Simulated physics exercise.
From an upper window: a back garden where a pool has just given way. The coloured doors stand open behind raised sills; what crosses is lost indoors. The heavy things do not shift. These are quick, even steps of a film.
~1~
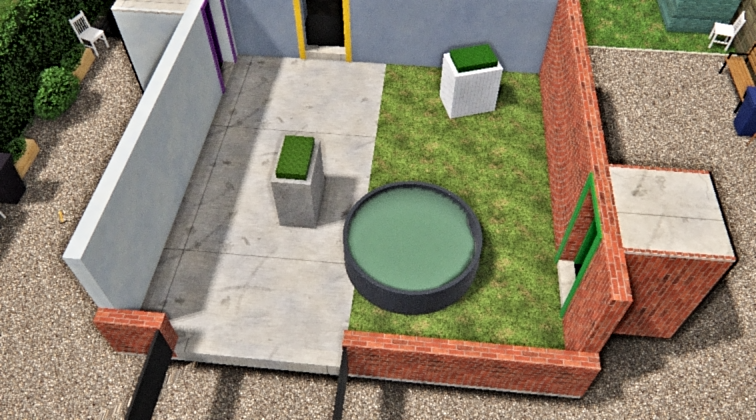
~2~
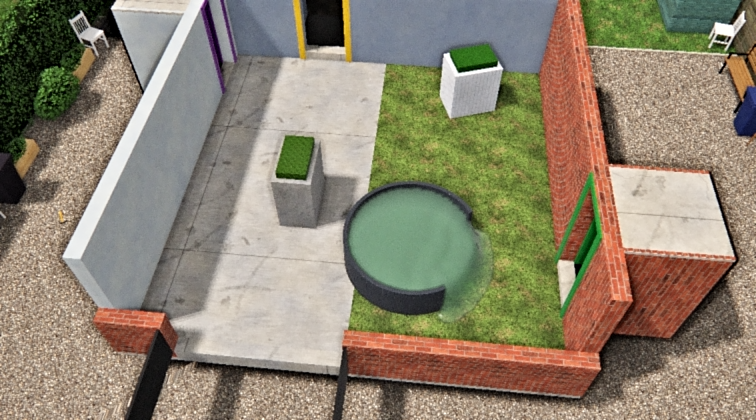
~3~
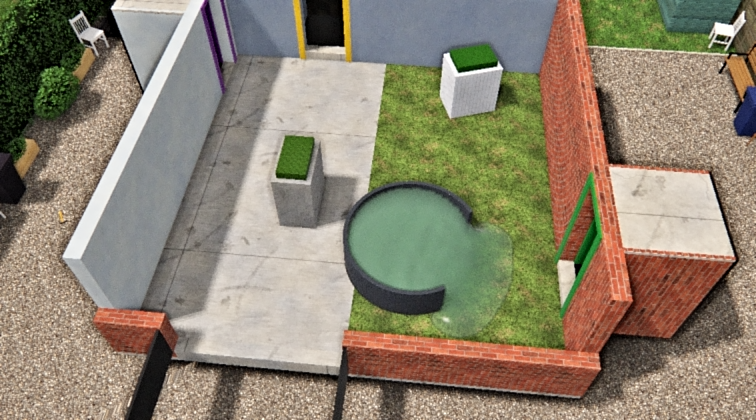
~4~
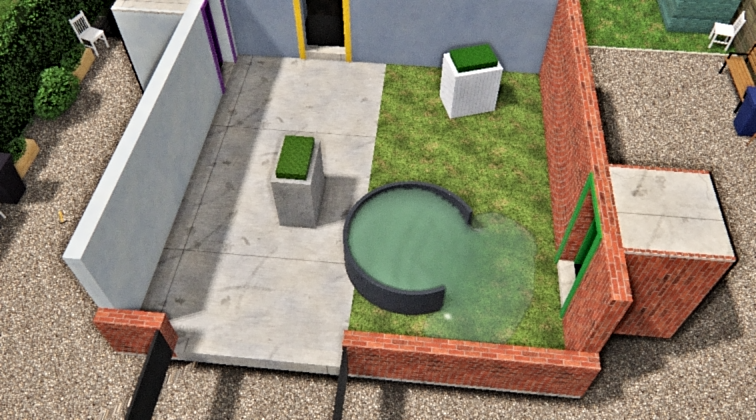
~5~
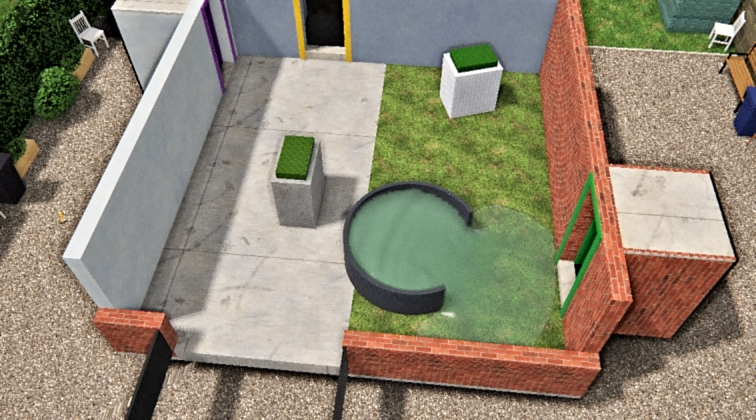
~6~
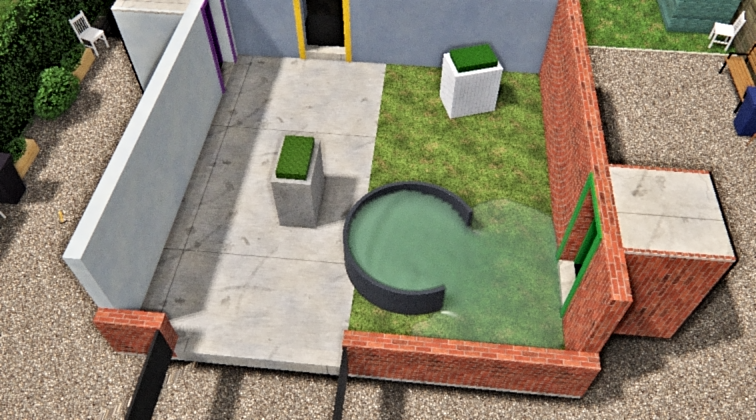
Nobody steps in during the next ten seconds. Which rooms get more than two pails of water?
The yellow door stays under that; the green door takes more than that; the purple door stays under that.
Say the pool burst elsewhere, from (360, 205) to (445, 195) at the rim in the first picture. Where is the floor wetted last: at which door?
Last comes the door marked green.
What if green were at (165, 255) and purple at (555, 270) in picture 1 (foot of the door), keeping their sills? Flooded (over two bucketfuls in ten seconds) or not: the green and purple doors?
In short: The green one holds; the purple one floods.
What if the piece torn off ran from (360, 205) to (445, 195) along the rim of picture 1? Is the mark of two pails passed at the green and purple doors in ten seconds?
One by one: Green door is under, purple door takes more.
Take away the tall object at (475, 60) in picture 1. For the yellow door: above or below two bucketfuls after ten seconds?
Yellow takes less.
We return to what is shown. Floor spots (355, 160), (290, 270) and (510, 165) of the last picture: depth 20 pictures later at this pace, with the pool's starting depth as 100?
In that order: 0, 0 and 12 per cent.
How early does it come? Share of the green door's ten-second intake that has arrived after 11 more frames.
Close to 55 %.
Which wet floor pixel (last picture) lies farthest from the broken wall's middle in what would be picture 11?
At about (541, 179).
A moment on, water covers 15 % of the floor; the yellow door not reached, the green door over two buckets in, the purple door not reached.
Next, water covers 20 % of the floor; the yellow door not reached, the green door far over two buckets in, the purple door not reached.
Then, water covers 30 % of the floor; the yellow door not reached, the green door far over two buckets in, the purple door not reached.
Later, water covers 60 % of the floor; the yellow door not reached, the green door far over two buckets in, the purple door not reached.
In the end, water covers 85 % of the floor; the yellow door not reached, the green door far over two buckets in, the purple door not reached.
